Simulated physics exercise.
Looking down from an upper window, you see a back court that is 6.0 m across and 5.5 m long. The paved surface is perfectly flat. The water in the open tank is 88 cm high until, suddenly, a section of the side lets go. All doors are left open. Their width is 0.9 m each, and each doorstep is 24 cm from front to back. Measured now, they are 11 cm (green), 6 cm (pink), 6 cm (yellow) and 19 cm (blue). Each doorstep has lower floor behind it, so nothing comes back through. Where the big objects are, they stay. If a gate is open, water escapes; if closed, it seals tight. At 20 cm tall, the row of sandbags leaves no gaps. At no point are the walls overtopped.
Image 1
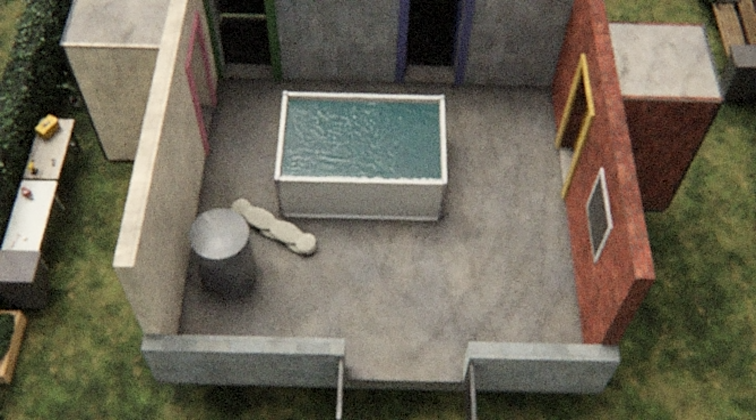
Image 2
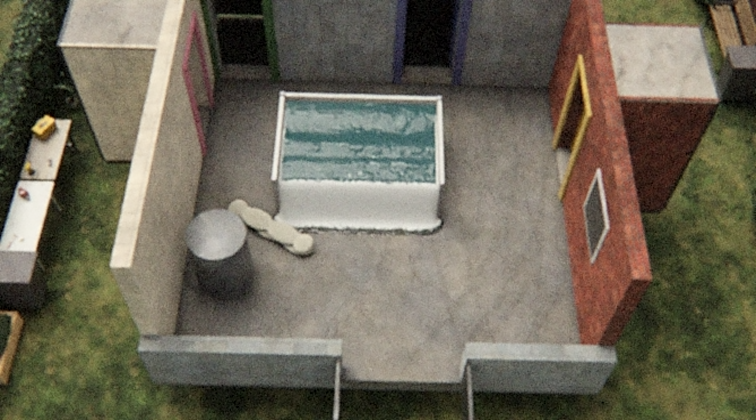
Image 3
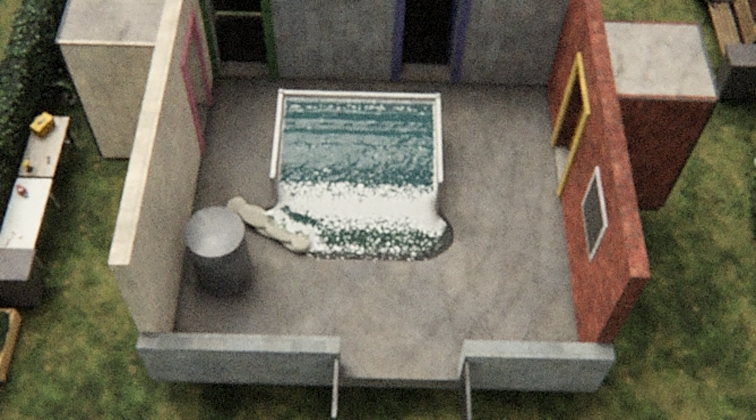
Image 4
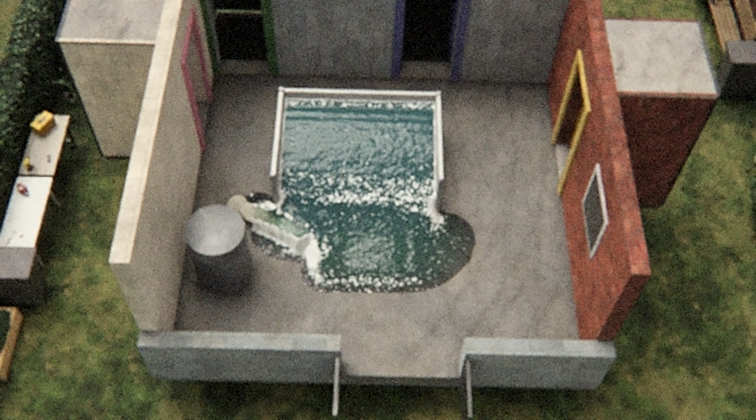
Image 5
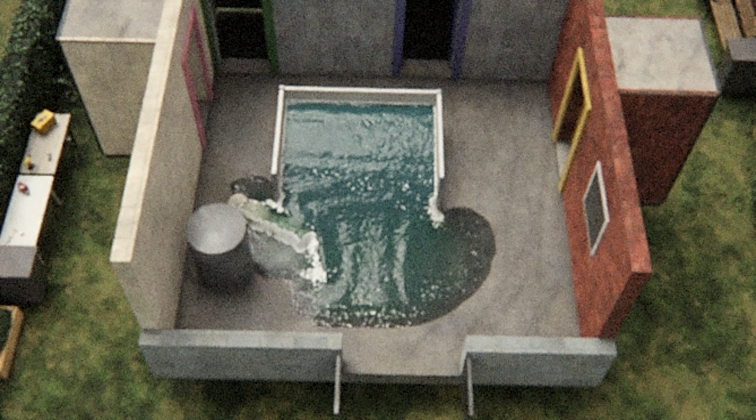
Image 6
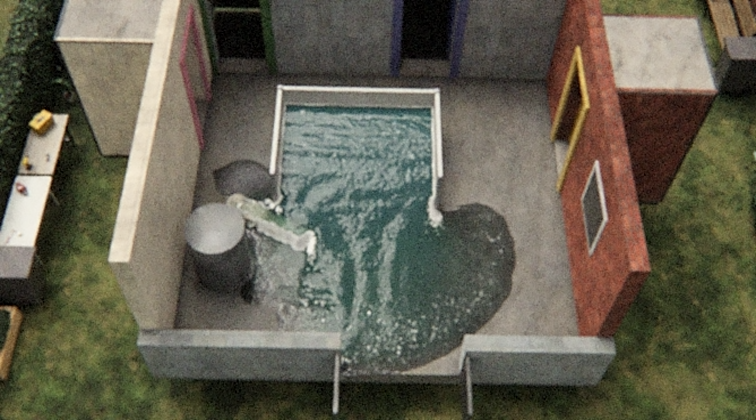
In this clip, seen from above, the near side of a water-filled tank in a walled court gives way, and water pours out, foaming around a row of sandbags and a grey drum and spreading across the paved floor.
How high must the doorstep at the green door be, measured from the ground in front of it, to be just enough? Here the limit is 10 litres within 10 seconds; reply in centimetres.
About 13 cm.
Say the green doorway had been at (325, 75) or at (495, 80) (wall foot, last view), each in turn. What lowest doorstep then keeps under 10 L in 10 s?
Around 6.5 and 9.0 cm respectively.
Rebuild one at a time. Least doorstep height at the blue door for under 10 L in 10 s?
Roughly 7.0 cm at the blue door.
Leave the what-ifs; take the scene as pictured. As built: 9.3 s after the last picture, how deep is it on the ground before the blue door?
About 7.0 centimetres.
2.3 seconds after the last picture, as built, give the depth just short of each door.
Green door 6 cm, pink door 5 cm, yellow door 0 cm, blue door 0 cm.
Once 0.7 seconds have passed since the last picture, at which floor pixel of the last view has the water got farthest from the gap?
Lab note: Front tip approx. (579, 361).
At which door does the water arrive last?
Blue, last of all.
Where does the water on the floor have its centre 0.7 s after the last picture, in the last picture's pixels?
(356, 231) or so.
Then, 0.7 s after the last picture water covers 50 % of the floor, deepest (46 cm) near (332, 357); it has not reached the green door.
Then, 2.3 s after the last picture water covers 65 % of the floor, deepest (32 cm) near (179, 299); 6 cm at the green door, 0 litres in over its 11 cm doorstep.
Then, 9.3 s after the last picture water covers 95 % of the floor, deepest (11 cm) near (545, 90); 7 cm at the green door, 17 litres in over its 11 cm doorstep.
At the green door as built, the water peaked near 18 cm, 3.7 s after the last picture.
With a doorstep of 12 cm, 13 litres would have come in within the 10 s; with 14 cm, 7 litres. So under 10 litres takes about 13 cm.
